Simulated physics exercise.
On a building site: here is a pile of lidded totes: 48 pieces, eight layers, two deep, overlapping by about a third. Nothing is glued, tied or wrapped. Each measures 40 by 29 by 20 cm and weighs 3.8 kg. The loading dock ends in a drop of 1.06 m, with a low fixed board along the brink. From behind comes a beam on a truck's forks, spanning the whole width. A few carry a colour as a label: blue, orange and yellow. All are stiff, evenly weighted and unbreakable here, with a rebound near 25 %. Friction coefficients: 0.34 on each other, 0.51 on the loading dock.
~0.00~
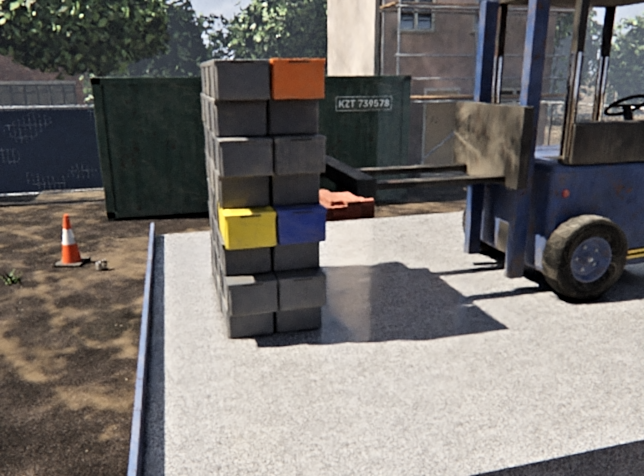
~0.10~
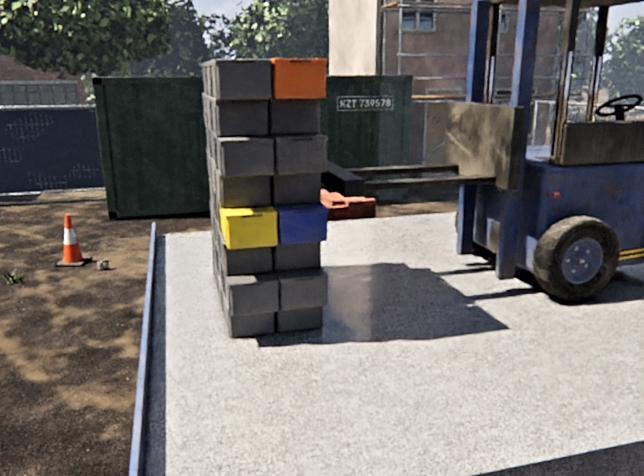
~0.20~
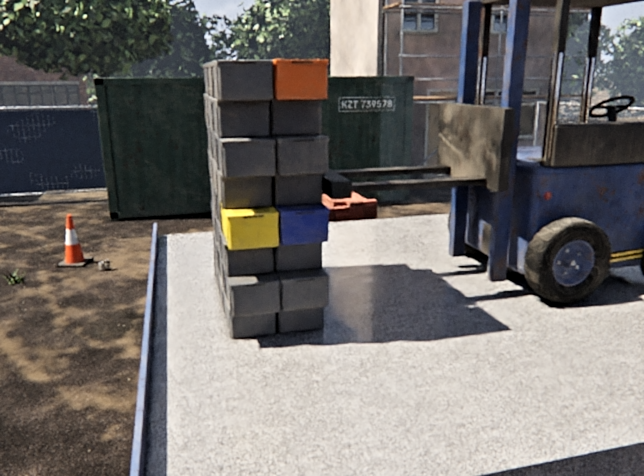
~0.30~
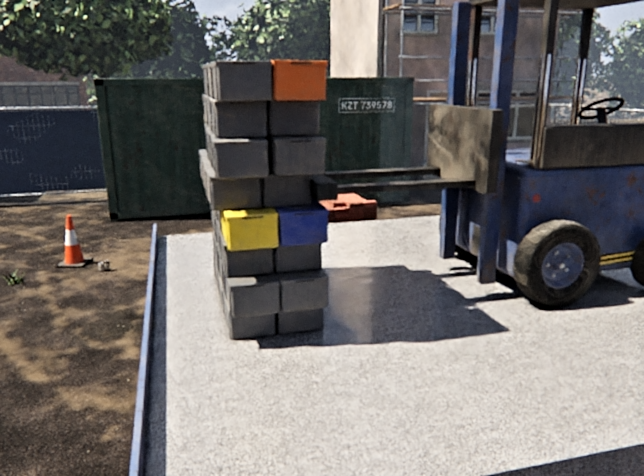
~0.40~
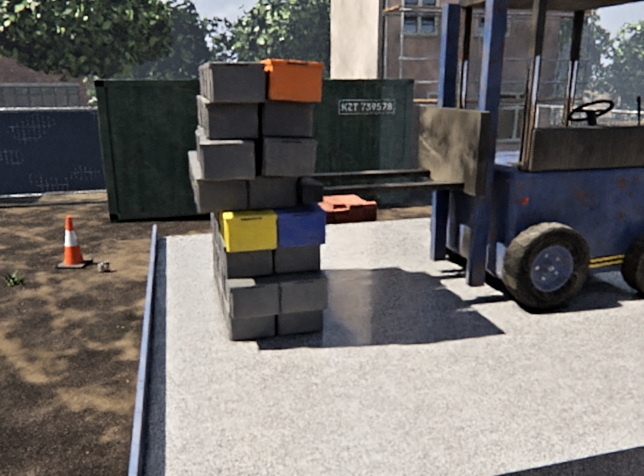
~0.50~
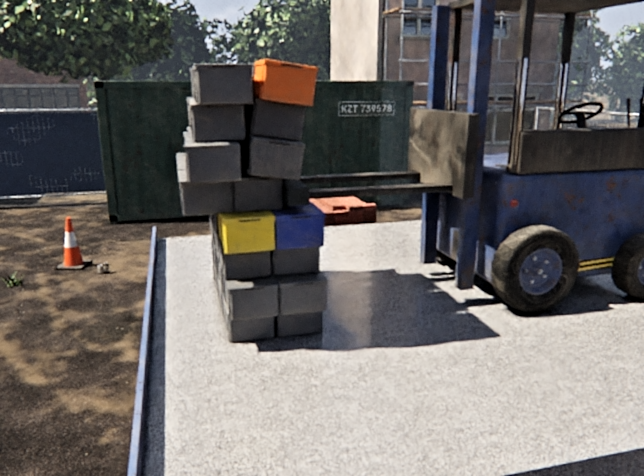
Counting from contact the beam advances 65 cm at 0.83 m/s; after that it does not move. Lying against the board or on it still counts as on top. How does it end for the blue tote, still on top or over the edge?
The blue tote is still on top.
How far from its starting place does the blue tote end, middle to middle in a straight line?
Roughly 5 cm away.
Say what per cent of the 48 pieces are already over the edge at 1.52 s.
By then 30 per cent.
Around 0.74 s, none of the 48 totes over the edge, 36 disturbed; blue tote displaced 40 mm; orange tote tipped 23°.
Around 1.06 s, none of the 48 totes over the edge, 38 disturbed; blue tote displaced 52 mm; orange tote tipped 58°, 32 cm lower.
Around 1.52 s, 14 of the 48 totes over the edge; blue tote displaced 50 mm; orange tote upside down.
Around 2.10 s, 17 of the 48 totes over the edge; blue tote displaced 49 mm; orange tote upside down.
Finally (2.7 s), 19 of the 48 totes over the edge; blue tote displaced 49 mm; orange tote upside down; yellow tote on its side. Seen by the last camera, middles, blue tote near (291, 225), orange tote near (370, 326).
